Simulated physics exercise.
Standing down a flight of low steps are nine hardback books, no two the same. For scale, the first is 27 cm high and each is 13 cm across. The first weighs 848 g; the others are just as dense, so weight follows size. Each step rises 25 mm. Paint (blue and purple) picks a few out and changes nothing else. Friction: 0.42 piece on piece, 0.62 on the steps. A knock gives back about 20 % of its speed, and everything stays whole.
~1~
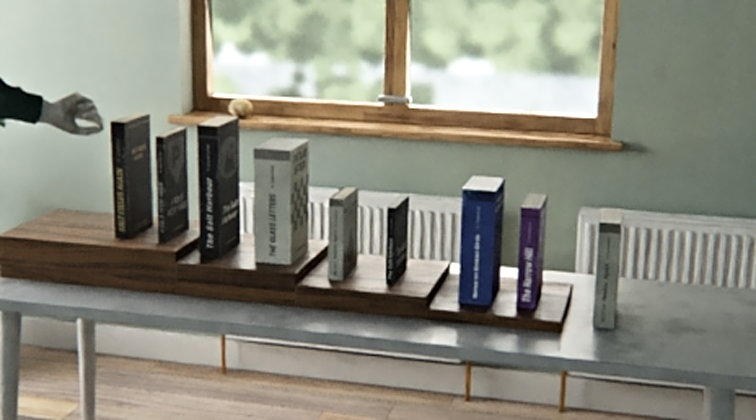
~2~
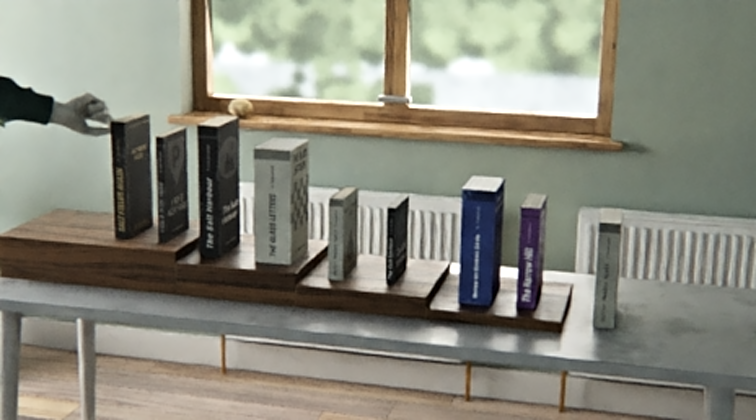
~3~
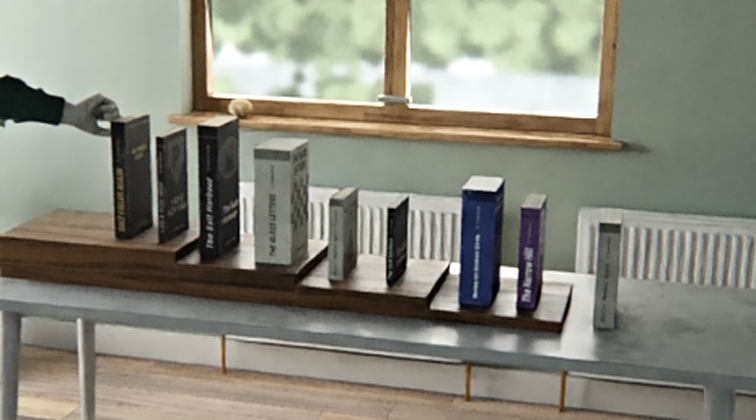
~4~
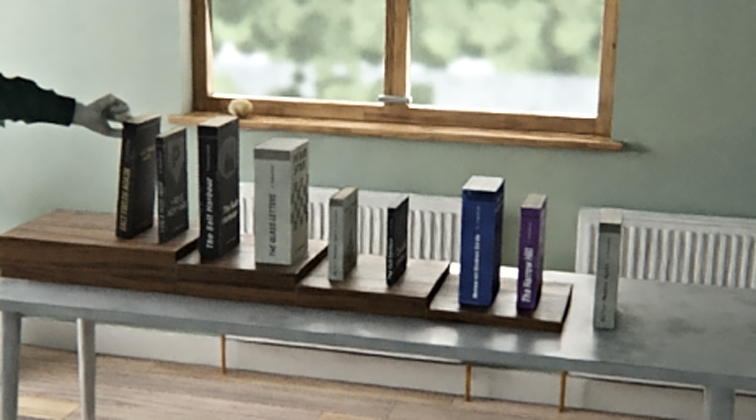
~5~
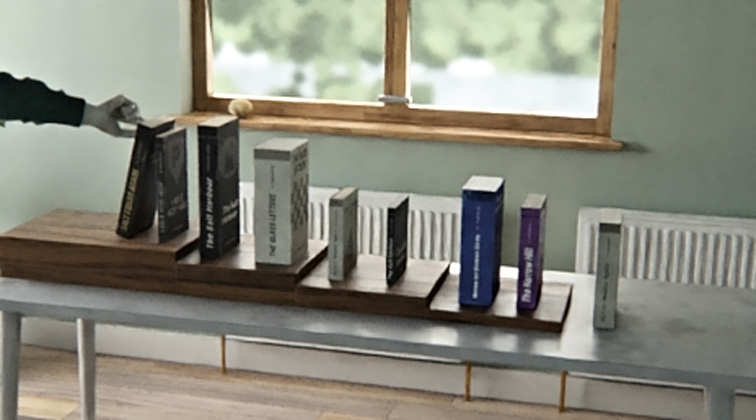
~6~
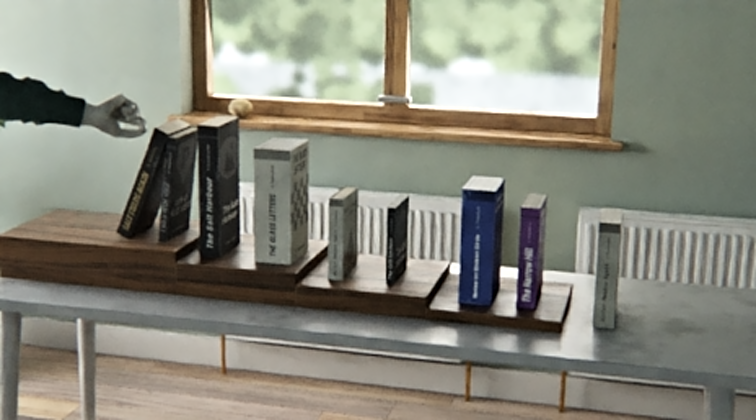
At the start, a hand reaches in from the left toward a row of nine upright books on low wooden steps and a grey table. It moves right and pushes the top of the leftmost dark book, which tilts rightward against its neighbour, and that book leans right too.
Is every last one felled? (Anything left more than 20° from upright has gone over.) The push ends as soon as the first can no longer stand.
Every one goes over.
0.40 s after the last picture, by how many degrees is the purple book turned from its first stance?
Roughly 0°.
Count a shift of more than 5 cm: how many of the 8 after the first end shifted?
Shifted: 8.
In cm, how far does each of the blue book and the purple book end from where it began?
Moved: Blue 20, purple 20.
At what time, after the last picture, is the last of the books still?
Near 1.5 s.
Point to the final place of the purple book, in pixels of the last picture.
At about (594, 291).
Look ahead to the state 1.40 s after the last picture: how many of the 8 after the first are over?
By then 8.
Then, 0.40 s later than the last frame, 2 of the 8 other books over.
Then, 0.78 s later than the last frame, 5 of the 8 other books over.
Then, 1.40 s later than the last frame, 8 of the 8 other books over; purple book tilted 64°; blue book tilted 64°.
When it is over, 8 of the 8 other books over; purple book lying flat; blue book lying flat. Not one is left standing. In pixels of the last frame, middles, purple book near (594, 291), blue book near (566, 266).
